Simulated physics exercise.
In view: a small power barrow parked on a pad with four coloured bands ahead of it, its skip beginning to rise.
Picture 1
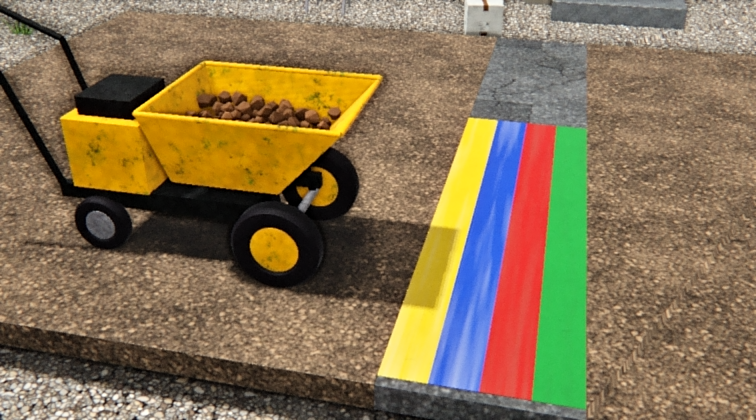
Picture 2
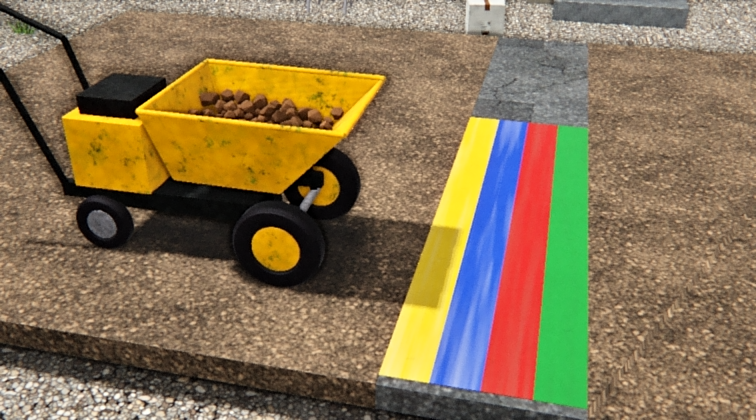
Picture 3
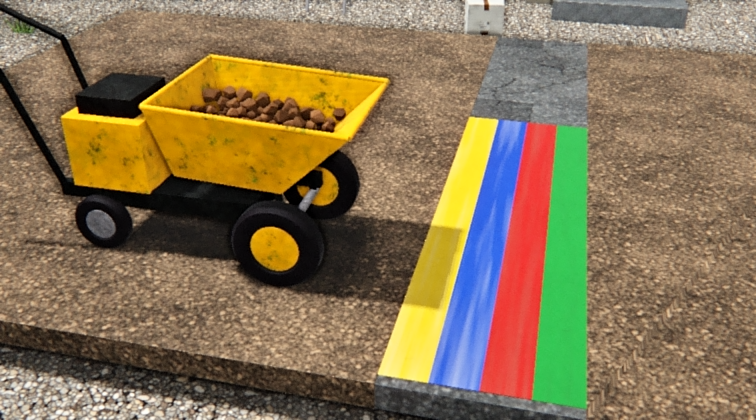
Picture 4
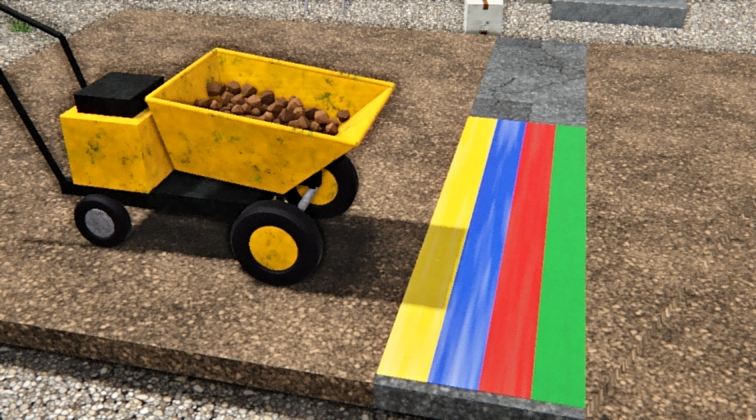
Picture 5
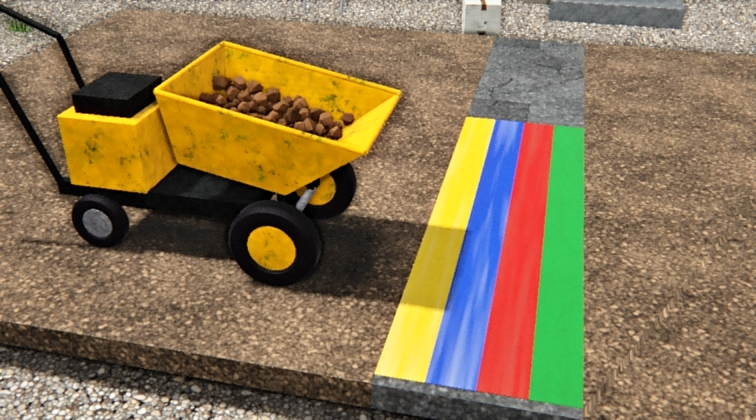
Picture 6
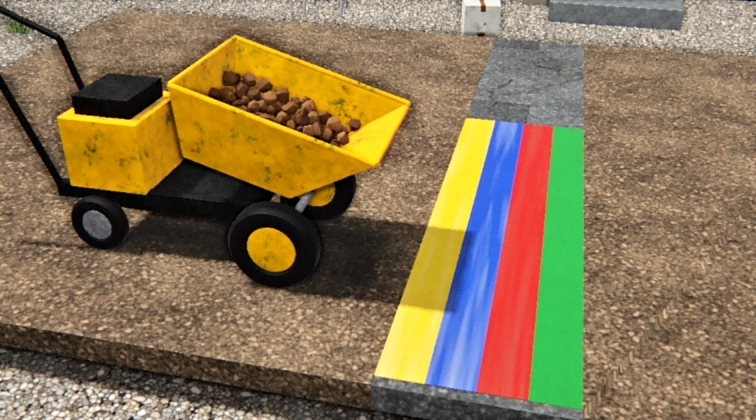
Yellow power barrow standing beside yellow, blue, red and green bands, its skip of brown clods slowly tilting forward to the right.
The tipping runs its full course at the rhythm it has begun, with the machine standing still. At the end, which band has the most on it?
The blue strip carries the most.
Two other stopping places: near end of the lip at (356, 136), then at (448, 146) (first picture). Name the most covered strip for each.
At the first place the blue strip, at the second the strip in green.
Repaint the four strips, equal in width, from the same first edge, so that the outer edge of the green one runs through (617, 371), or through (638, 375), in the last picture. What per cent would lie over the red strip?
Roughly 10 per cent, and 10 per cent.
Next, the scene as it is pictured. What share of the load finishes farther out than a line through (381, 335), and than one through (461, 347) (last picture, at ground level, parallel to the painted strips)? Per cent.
The first gives 70 %, the second 30 %.
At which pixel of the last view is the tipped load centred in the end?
Close to (479, 265).
Soon, skip tipped steeply; all in the skip.
A while on, skip tipped steeply; most in the skip; a small part over the yellow strip; a small part over the blue strip; a stray few over the red strip.
Towards the end, skip tipped right over; about a third in the skip; a small part over the yellow strip; about a third over the blue strip; about a quarter over the red strip; a stray few over the green strip; a stray few off the paint.
Finally, skip tipped right over; about a third in the skip; a small part over the yellow strip; about a third over the blue strip; about a quarter over the red strip; a stray few over the green strip; a stray few off the paint.
